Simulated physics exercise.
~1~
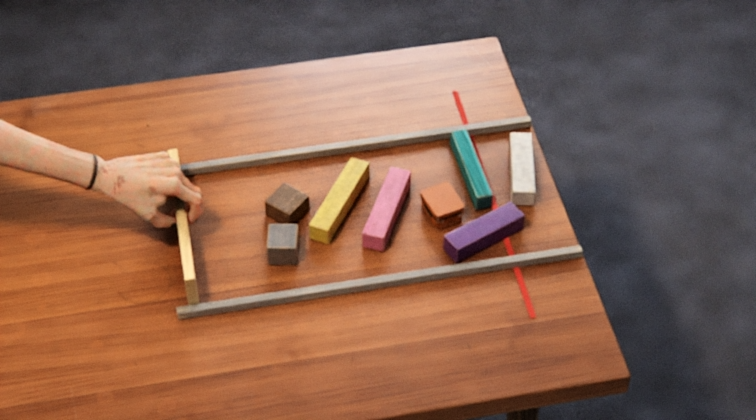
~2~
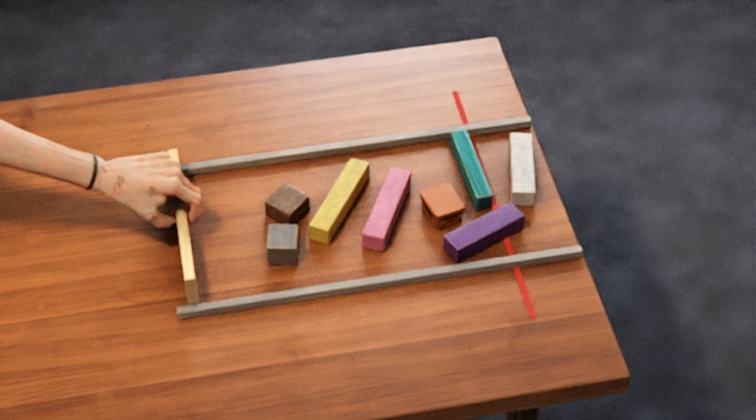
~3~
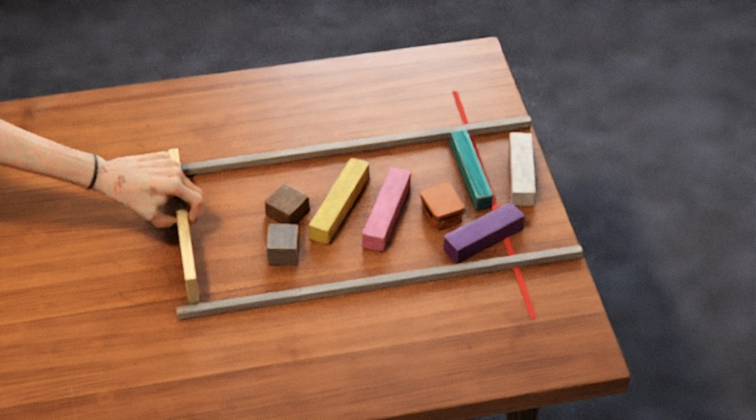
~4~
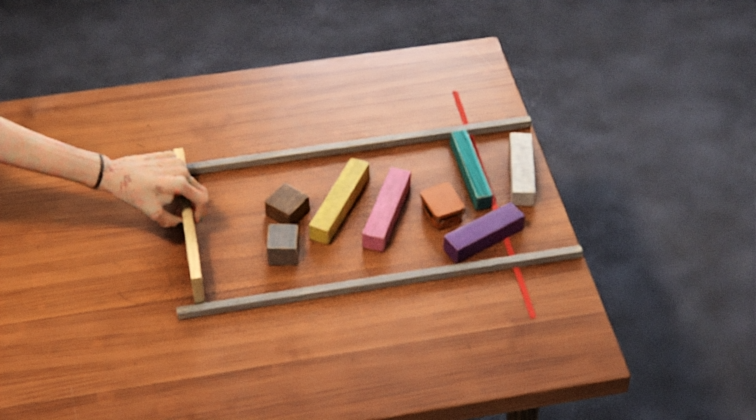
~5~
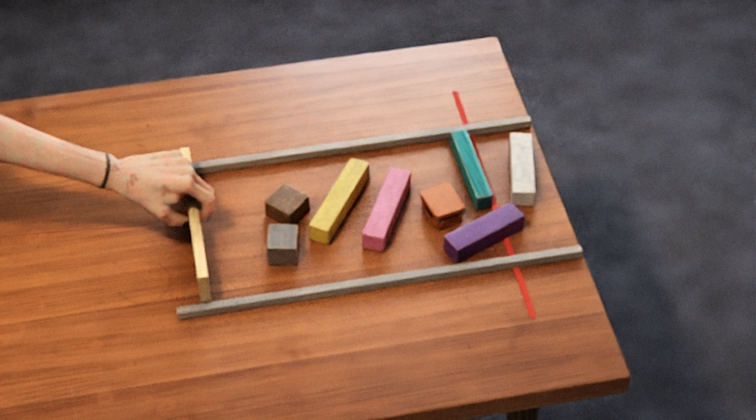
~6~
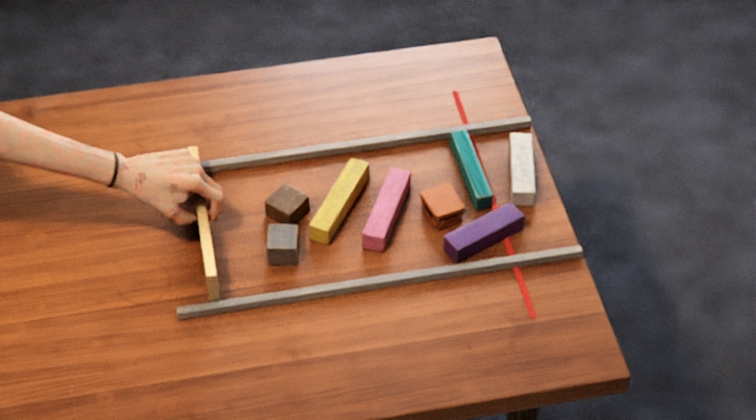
On a wooden table, colored blocks and bars lay scattered between two rails, some near a red line, while a hand held a board at the left, then slid it slightly right without touching them.
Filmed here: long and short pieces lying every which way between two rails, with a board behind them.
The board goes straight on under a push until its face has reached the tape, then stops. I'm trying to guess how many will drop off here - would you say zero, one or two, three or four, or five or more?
I'd say three or four.
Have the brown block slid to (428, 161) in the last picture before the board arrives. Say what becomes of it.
I reckon from there it stays aboard.
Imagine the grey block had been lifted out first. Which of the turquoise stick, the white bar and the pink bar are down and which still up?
Turquoise stick: Is gone; white bar: Is gone; pink bar: Is still there.
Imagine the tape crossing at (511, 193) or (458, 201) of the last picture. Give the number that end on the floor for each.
Well, you'd get 4 the first time and 1 the second time.
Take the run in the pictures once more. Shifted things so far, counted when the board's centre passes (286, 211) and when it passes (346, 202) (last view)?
At the first point the count is 3, at the second it's 5.
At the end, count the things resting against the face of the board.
Count recorded: 3.
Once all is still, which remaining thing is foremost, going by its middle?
Pink bar.
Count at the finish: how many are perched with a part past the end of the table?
You'd get 2.
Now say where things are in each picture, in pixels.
White bar (522, 168); turquoise stick (471, 169); purple bar (484, 232); board (183, 226); tape (491, 196), in the first frame.
Turquoise stick (471, 169); yellow bar (340, 200), in the second frame.
Purple bar (484, 232); pink bar (387, 209), in the third frame.
White bar (522, 169); brown block (287, 206), in the fourth frame.
Turquoise stick (471, 169); board (195, 224), in the fifth frame.
White bar (522, 169); turquoise stick (471, 169); purple bar (484, 232); board (203, 223); tape (491, 196), in the sixth frame.
Early on, none off yet; white bar at rest near (522, 169); turquoise stick at rest near (471, 169); purple bar at rest near (484, 232).
Finally, the number that fall off is three or four; lost, orange case, turquoise stick and white bar.
